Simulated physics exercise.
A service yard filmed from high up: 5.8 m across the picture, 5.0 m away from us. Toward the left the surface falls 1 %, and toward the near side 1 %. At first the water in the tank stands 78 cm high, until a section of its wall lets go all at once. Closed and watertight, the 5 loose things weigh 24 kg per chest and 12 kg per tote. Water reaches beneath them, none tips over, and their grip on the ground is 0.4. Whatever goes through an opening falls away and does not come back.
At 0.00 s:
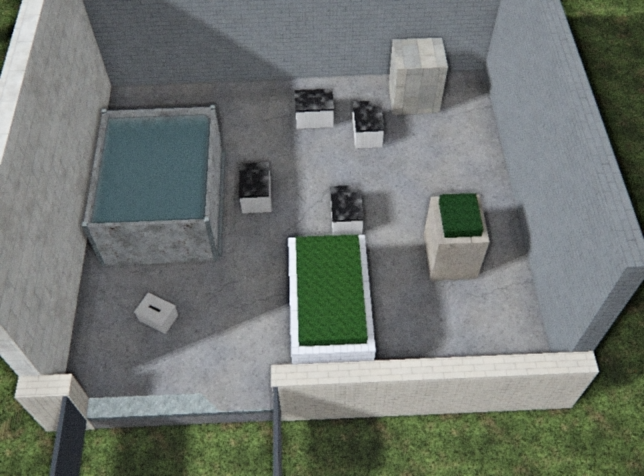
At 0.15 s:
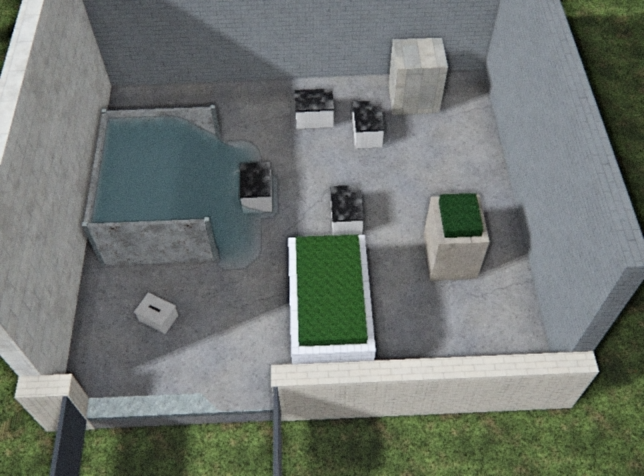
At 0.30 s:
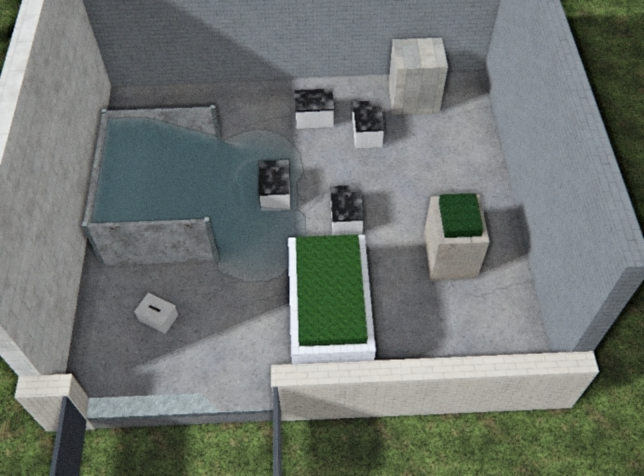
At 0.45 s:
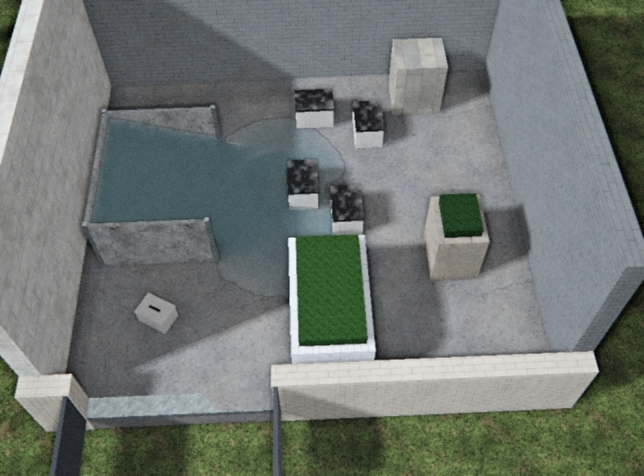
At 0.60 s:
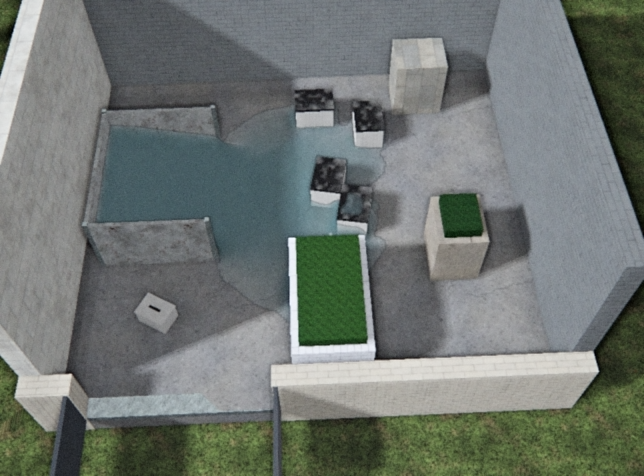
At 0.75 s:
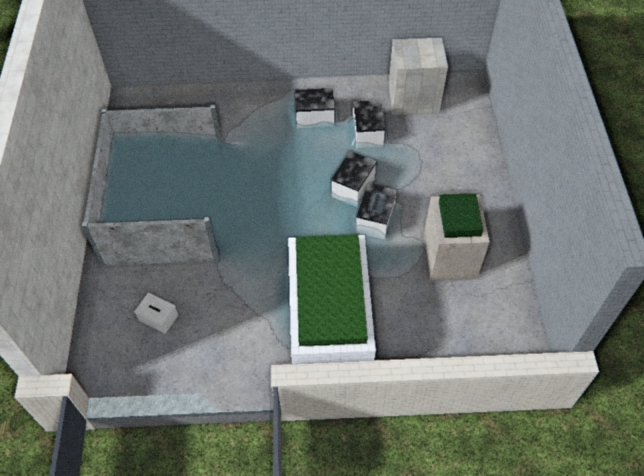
Water bursts through the right side of a grey tank at the left of a walled yard, seen from high up by a still camera, and spreads rightward across the grey floor. Four dark-topped white chests stand near the middle, with a green-topped white block before them and pale blocks to the right. The nearest chest slides right through the water, then another beside it shifts too.
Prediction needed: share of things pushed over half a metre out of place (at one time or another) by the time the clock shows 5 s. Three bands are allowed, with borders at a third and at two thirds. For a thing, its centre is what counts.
That would be two thirds or more of them.
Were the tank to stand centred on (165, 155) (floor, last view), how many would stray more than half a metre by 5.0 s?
The count would be 4.
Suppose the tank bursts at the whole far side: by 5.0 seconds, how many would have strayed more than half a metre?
So the tally would be 2.
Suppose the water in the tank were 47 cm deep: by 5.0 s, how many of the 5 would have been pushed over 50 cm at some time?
Count: 3.
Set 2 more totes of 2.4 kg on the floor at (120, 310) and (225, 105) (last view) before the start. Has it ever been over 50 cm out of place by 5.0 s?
One by one I'd say not that far and farther than that.
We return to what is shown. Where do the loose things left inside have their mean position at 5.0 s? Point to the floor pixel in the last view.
The centre sits near (346, 201).
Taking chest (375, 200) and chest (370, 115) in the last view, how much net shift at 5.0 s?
The first ends 150 centimetres from its start and the second 150 centimetres.
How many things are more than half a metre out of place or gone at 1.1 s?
By my reckoning, 2.
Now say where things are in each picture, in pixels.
A chest at (254, 179) rests on the ground; a chest at (347, 202), on the bottom; water covers 2.6 m2; 0 of 5 have shifted, in the first picture.
A chest at (255, 179) rests on the ground; a chest at (347, 202), on the bottom; 3.7 m2 under water; 0 of 5 have shifted, in the second picture.
A chest at (274, 176) rests on the ground, 26 cm from its start; a chest at (347, 202), on the bottom; water covers 4.9 m2; 1 of 5 have shifted, in the third picture.
A chest at (303, 176), on the bottom, 64 cm from its start; a chest at (347, 202), on the bottom; water covers 6.5 m2; 1 of 5 have shifted, in the fourth picture.
A chest at (329, 174) rests on the ground, 99 cm from its start; a chest at (355, 202), on the bottom, 11 cm from its start; 8.1 m2 under water; 2 of 5 have shifted, in the fifth picture.
A chest at (354, 170), on the bottom, 133 cm from its start; a chest at (377, 202) rests on the ground, 39 cm from its start; 9.5 m2 under water; 2 of 5 have shifted, in the sixth picture.
After 1.1 s 2 of 5 are over 50 cm from their spots; 0 afloat.
After 2.2 s 4 of 5 are over 50 cm from their spots; 2 afloat.
After 3.5 s 4 of 5 are over 50 cm from their spots; 4 afloat.
After 5.0 s 3 of 5 are over 50 cm from their spots, and 4 have been at some point; 3 afloat.
